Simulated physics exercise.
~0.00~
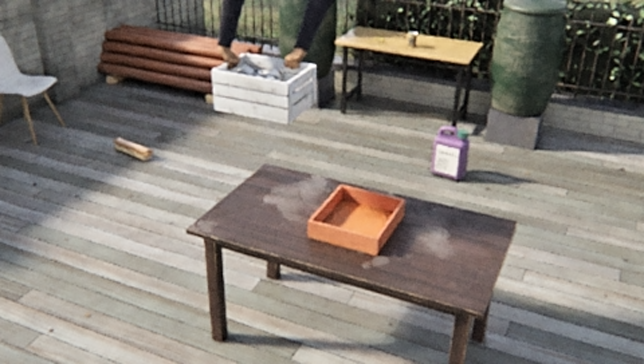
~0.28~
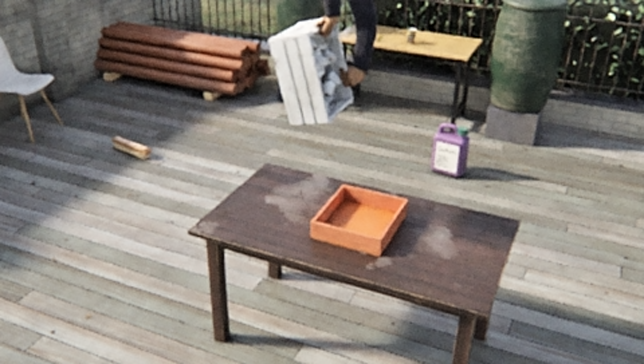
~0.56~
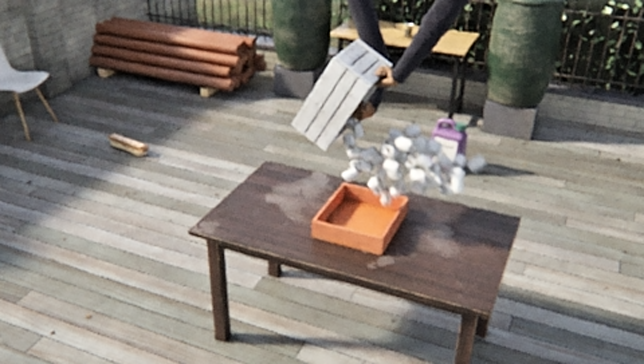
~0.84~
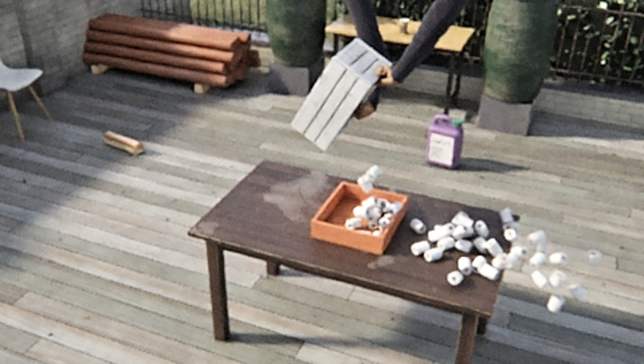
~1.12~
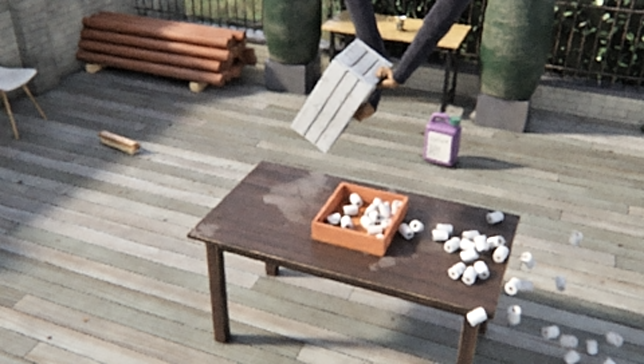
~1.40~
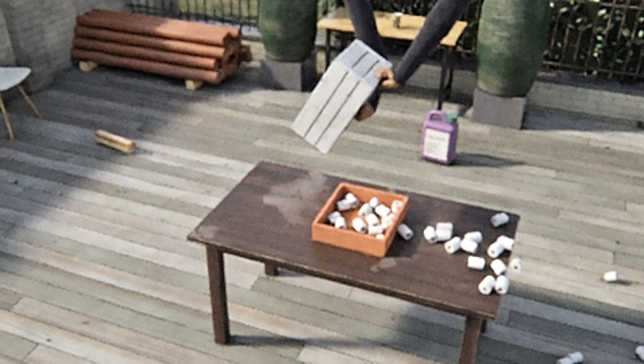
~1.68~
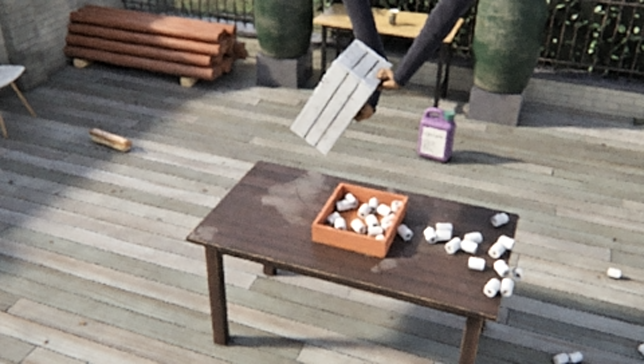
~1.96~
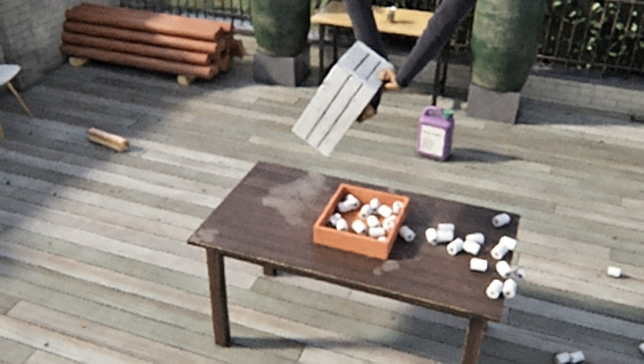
At first, two hands hold a white slatted crate full of small white rolls above a wooden deck, behind a dark table with an empty orange tray on it. The hands lift the crate to the right and tip it onto its side, then past it, towards the table. The rolls tumble out in a loose cluster, some dropping into the tray and many landing to its right. Several roll off the table's right end and scatter on the deck. Finally, the crate stays tilted in the hands, with some rolls in the tray but more lying outside it.
